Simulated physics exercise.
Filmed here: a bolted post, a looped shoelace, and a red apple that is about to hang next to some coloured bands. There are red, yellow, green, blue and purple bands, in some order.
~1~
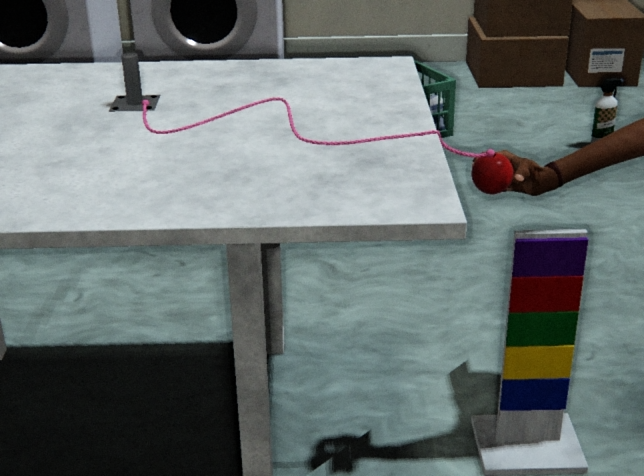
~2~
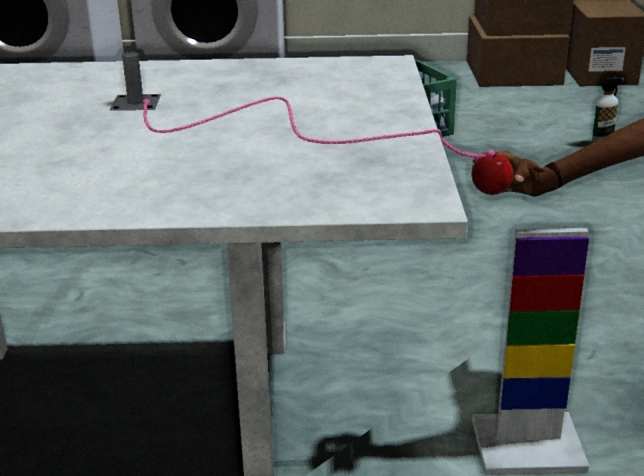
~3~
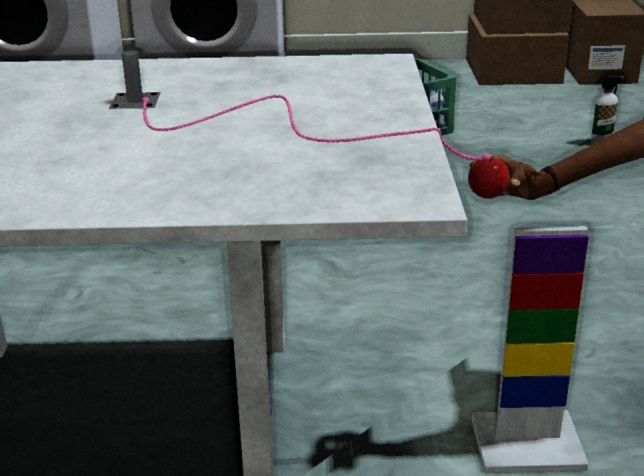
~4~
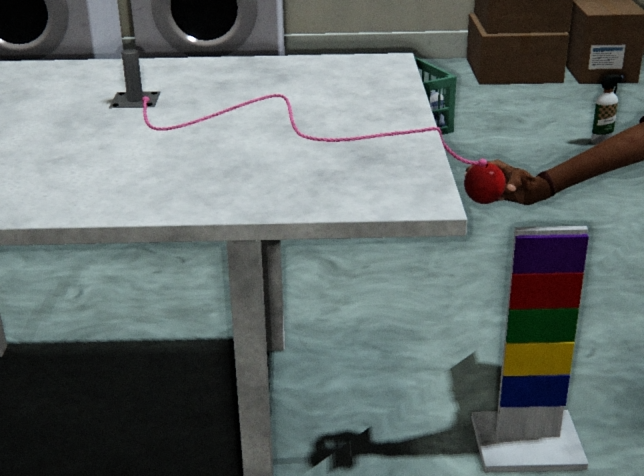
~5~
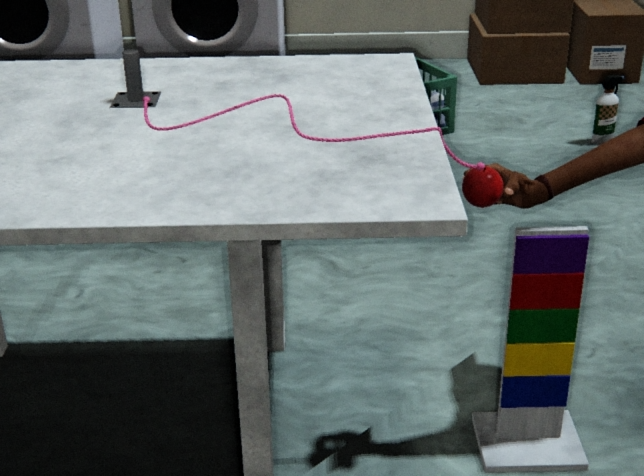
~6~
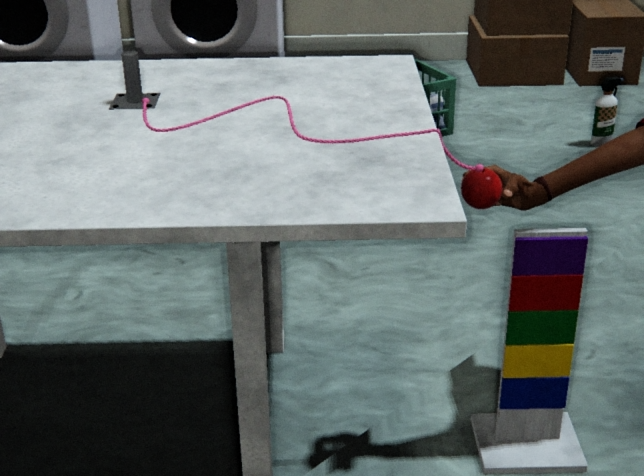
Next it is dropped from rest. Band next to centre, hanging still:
Yellow.
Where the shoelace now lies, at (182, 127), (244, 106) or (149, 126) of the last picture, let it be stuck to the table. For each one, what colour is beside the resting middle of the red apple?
Try one: Green. Try two: Red. Try three: Green.
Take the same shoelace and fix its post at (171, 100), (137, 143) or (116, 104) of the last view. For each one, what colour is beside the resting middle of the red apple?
The first case gives blue, the second blue and the third yellow.
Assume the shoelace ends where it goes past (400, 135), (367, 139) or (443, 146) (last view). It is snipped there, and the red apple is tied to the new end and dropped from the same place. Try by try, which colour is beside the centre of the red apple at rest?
Going cut by cut, you'd get red, then purple, then green.
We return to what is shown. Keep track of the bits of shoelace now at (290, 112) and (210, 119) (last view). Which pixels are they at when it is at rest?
First one: (419, 121); second one: (284, 111).
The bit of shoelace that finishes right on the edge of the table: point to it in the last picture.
You'd find it at roughly (291, 119).
Soon after, apple near (392, 345); level with yellow.
After that, apple near (443, 355); level with yellow.
In the end, apple near (418, 354); level with yellow. Its middle rests at the yellow band.
